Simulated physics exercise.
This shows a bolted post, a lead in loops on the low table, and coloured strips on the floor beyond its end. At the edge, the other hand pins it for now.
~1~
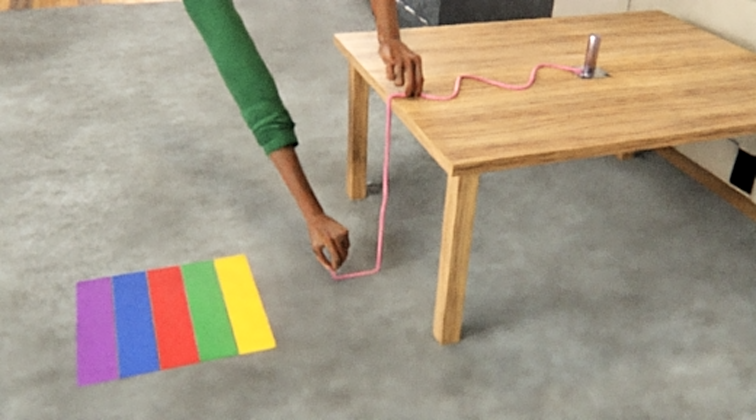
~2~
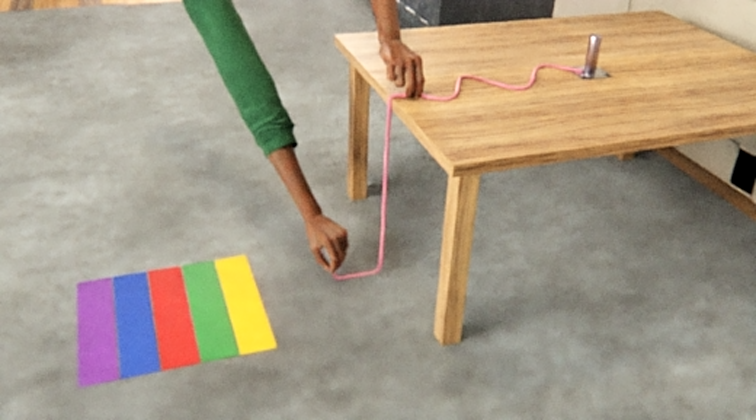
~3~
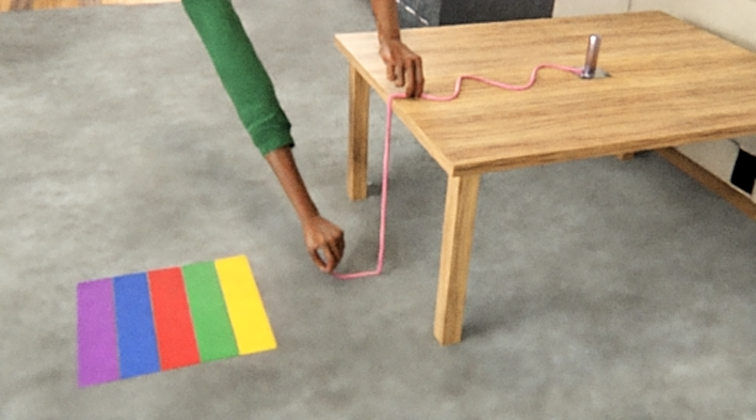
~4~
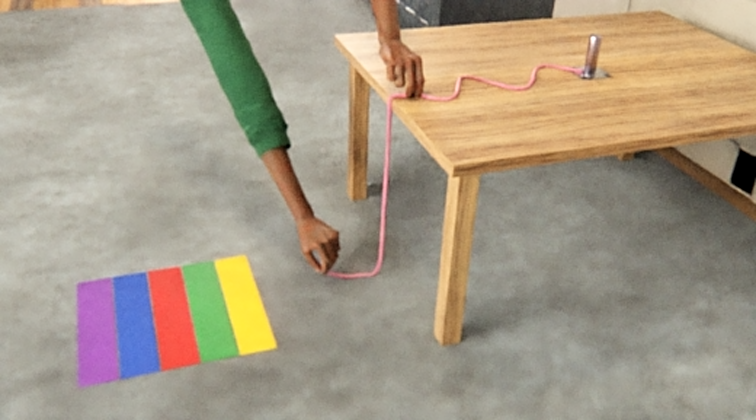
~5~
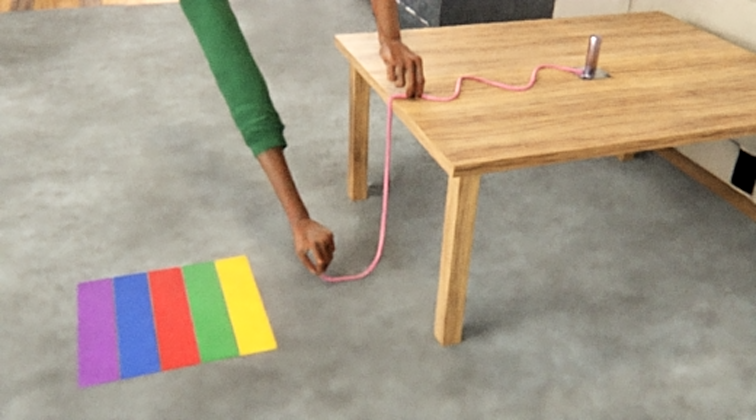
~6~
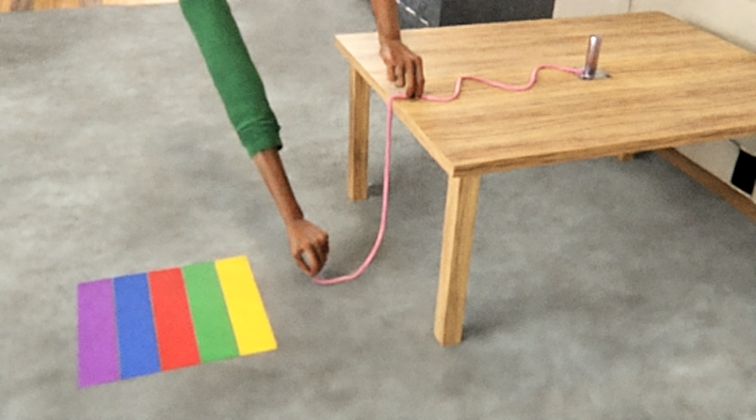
A hand in a green sleeve slowly drew the end of a pink cord slightly left above the gray floor beside some coloured strips, while another hand pressed the cord against the wooden table's edge.
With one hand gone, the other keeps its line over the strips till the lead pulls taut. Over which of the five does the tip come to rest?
Over the purple one.
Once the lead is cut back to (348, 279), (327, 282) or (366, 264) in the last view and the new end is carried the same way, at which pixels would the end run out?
Approximate pixels, cut by cut: (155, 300); (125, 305); (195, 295).
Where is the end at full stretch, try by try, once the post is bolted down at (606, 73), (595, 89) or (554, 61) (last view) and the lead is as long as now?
First (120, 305), then (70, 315), and last (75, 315).
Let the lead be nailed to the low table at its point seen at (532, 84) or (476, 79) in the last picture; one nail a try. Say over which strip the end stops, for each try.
First try blue, second try red.
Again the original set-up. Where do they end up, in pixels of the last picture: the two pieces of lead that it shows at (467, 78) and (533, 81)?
They go to (427, 92) and to (508, 82).
Soon after, end near (156, 300); over red.
Then, end near (118, 306); over blue.
At full stretch, end near (95, 311); over purple. It gets as far as the purple strip.
